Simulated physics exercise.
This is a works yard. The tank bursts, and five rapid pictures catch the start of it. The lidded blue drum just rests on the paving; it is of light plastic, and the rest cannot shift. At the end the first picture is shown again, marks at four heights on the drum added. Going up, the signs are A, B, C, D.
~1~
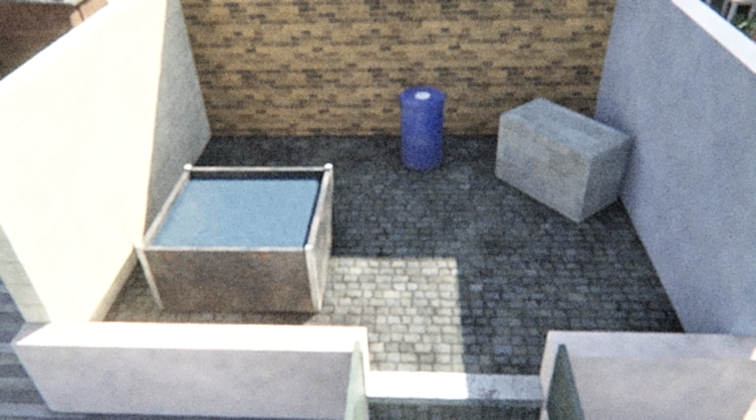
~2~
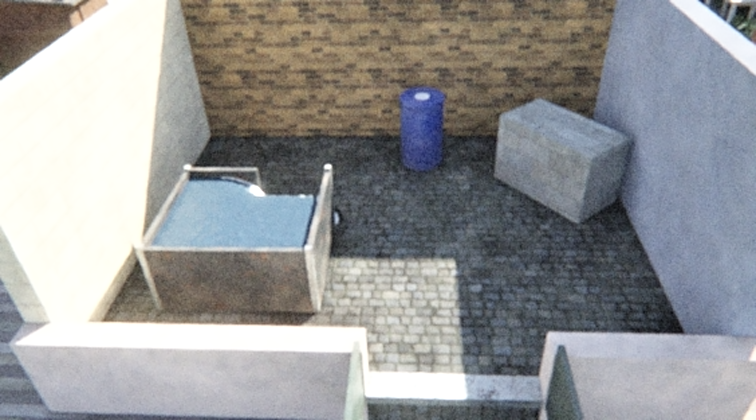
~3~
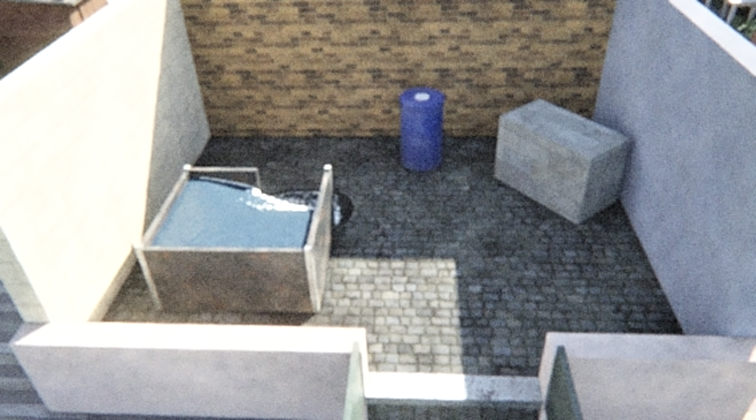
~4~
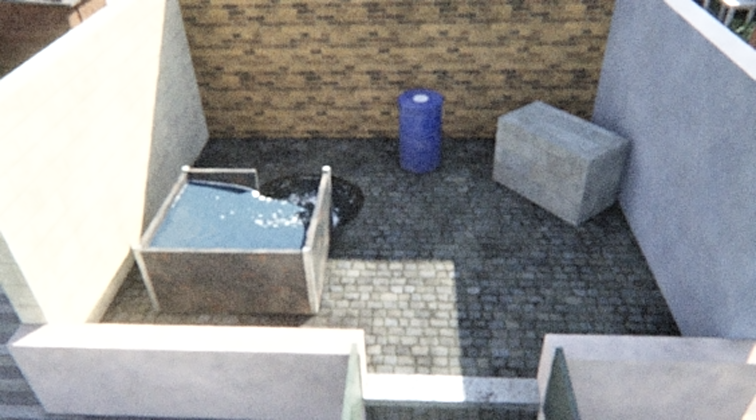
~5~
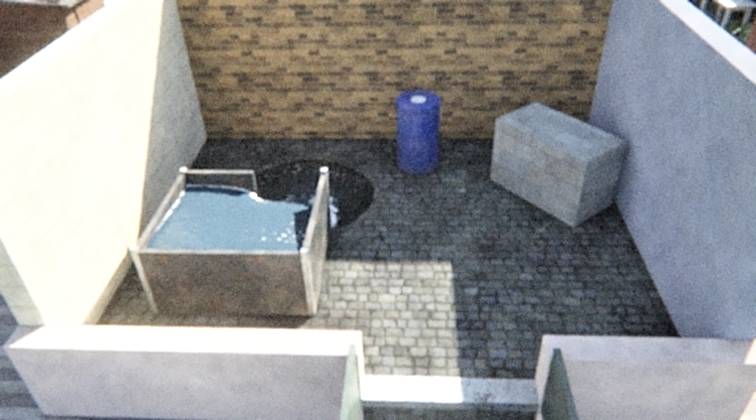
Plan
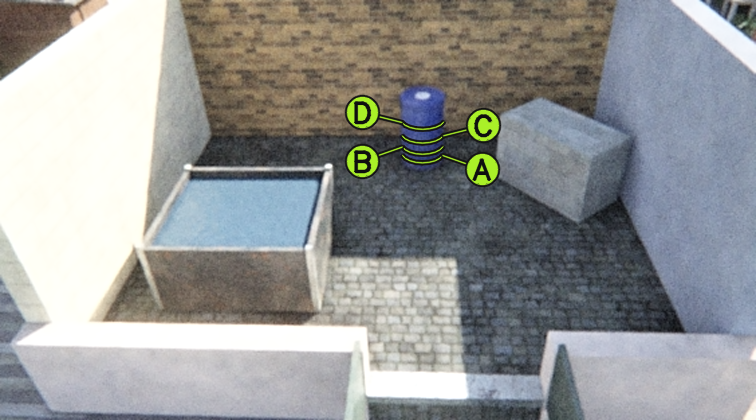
A walled works yard paved in dark cobbles is seen from high above its near side, with a brick wall at the back and an open gap in the low front wall. A water-filled tank stands at left, a blue drum near the back wall and a grey block at right. Water drops and churns at the tank's back right corner while a dark wet patch spreads behind it towards the drum, the view shifting very slightly.
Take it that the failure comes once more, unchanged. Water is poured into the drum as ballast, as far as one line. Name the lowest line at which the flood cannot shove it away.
Take B.
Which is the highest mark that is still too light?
It is A.
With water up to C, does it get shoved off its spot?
No, not at all.
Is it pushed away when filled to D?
No, not at all.
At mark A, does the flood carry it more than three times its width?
No.
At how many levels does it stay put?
Three of the four.
In lime, A at (422, 162); B at (422, 154); C at (422, 143); D at (422, 129); from the bottom up A, B, C, D.
If A is chosen, it is pushed about twice its own width away.
If B is chosen, it does not move.
If C is chosen, it does not move.
If D is chosen, it does not move.
